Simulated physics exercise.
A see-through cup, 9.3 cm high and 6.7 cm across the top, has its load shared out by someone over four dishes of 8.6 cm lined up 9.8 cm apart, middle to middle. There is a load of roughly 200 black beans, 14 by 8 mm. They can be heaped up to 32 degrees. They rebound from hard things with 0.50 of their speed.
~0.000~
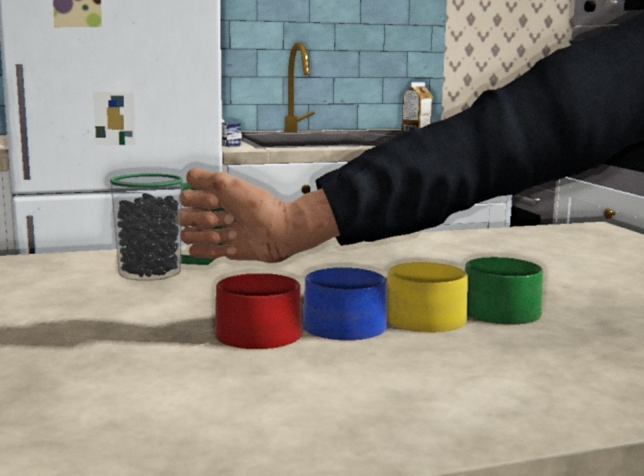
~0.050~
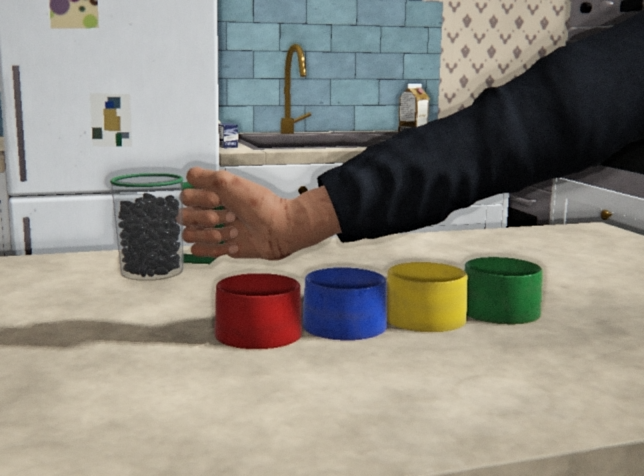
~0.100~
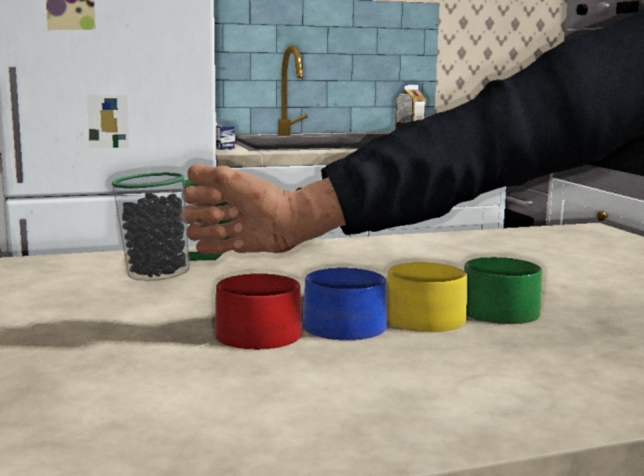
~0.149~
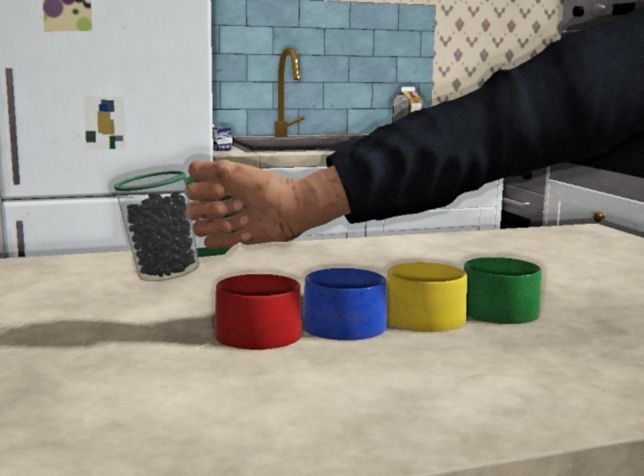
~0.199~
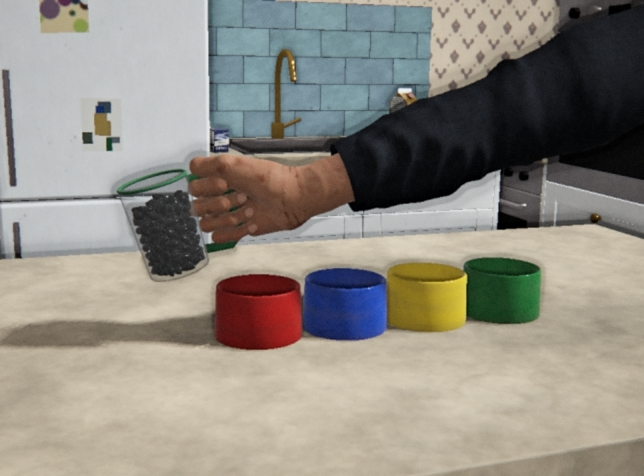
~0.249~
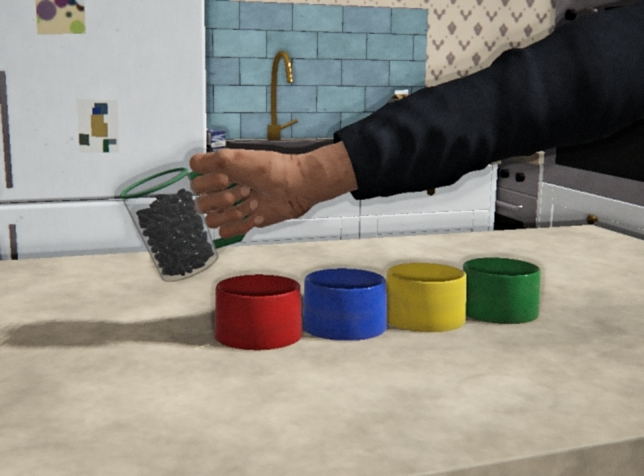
A hand held a clear cup of black beans at the left of a kitchen counter, then moved it slightly right while leaning it leftward, near a row of red, blue, yellow and green dishes.
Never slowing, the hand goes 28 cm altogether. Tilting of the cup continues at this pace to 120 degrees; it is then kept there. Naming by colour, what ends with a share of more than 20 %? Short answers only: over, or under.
One by one: Red: Ends up with more than a fifth. Blue: Ends up with a fifth or less. Green: Ends up with a fifth or less. Yellow: Ends up with a fifth or less. Counter: Ends up with a fifth or less.
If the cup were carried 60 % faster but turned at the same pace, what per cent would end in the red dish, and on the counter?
The shares would then be red 10 and counter 10.
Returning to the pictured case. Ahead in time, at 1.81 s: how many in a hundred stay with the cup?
Near 0 per cent of the load.
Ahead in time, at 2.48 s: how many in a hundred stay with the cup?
Close to 0 per cent of the load, I'd guess.
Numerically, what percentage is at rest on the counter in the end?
The share comes to some 10 percent.
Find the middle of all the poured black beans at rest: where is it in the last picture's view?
When it all comes to rest, the middle is near (256, 315).
Then, at 1.19 s, tilt 120 degrees; cup holds 65 %, red 25 %.
After 1.81 s, tilt 120 degrees; cup holds 0 %, red 90 %.
After 2.48 s, tilt 120 degrees; cup holds 0 %, red 90 %.
At rest (2.8 s), red 90 %, blue 0 %, green 0 %, yellow 0 %, counter 10 %.
